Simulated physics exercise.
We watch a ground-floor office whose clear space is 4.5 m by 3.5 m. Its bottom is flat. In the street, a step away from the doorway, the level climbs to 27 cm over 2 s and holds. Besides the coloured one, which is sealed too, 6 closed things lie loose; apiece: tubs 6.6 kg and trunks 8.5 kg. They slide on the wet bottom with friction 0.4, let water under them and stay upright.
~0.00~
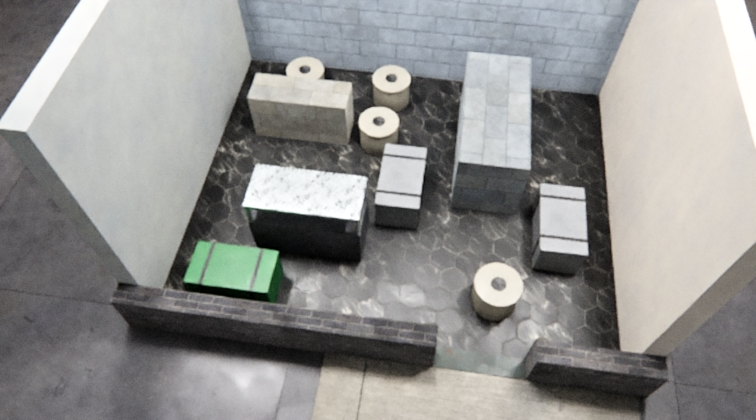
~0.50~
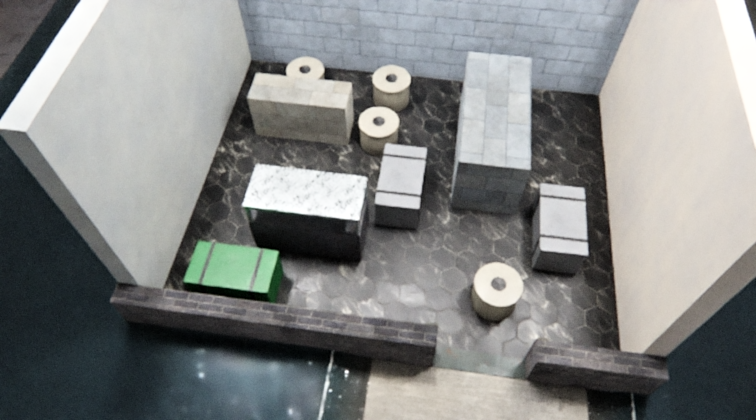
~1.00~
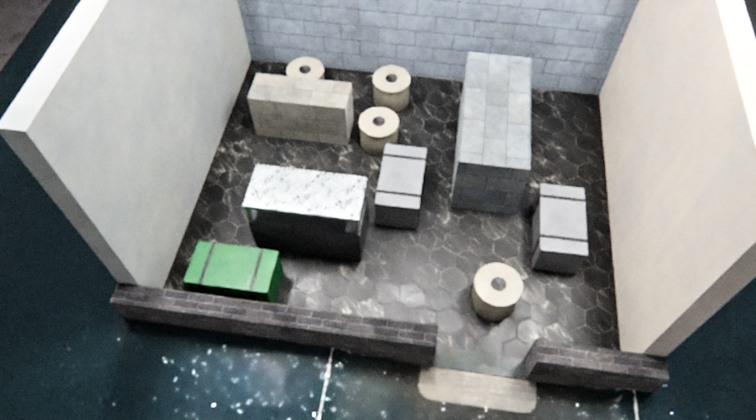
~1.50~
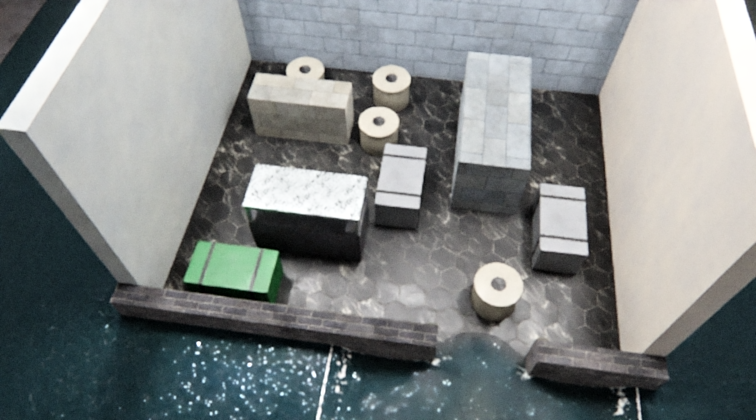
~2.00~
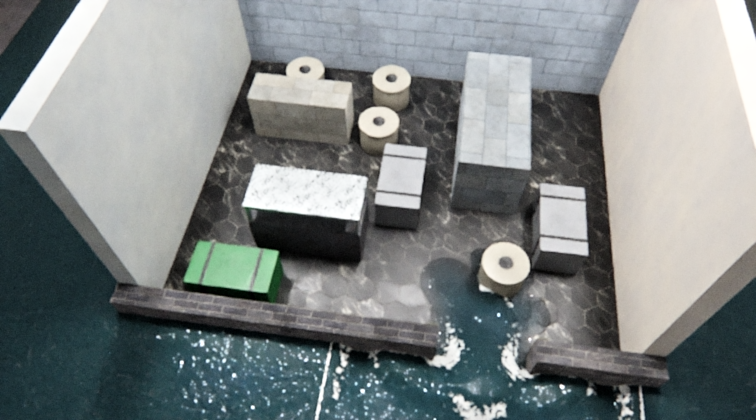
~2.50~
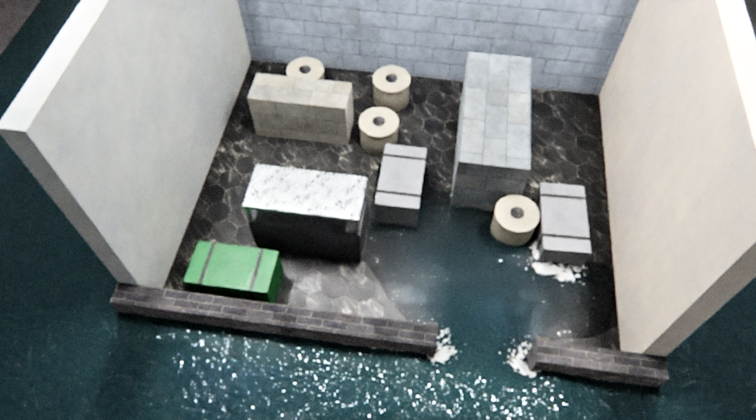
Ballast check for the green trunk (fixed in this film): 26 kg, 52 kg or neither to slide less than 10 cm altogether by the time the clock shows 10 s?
Verdict: Only the higher weight holds it.
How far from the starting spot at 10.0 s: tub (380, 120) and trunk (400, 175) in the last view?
In that order: 100 cm, 200 cm.
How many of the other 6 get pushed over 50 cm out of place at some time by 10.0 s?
I count 6.
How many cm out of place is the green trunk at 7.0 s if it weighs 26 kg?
About 0 cm.
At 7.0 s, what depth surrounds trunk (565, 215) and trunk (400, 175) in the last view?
Roughly 15 and 5 cm.
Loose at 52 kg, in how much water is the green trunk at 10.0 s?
Roughly 10 cm.
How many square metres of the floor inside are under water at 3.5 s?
Roughly 7.5 m2.
After 3.5 s the green trunk would be 0 cm from its start with 26 kg and 0 cm from its start with 52 kg; 0 cm of water round it then.
After 4.5 s the green trunk would be 0 cm from its start with 26 kg and 0 cm from its start with 52 kg; 1 cm of water round it then.
After 7.0 s the green trunk would be 0 cm from its start with 26 kg and 0 cm from its start with 52 kg; 3 cm of water round it then.
After 10.0 s the green trunk would be 24 cm from its start with 26 kg and 0 cm from its start with 52 kg; 10 cm of water round it then.
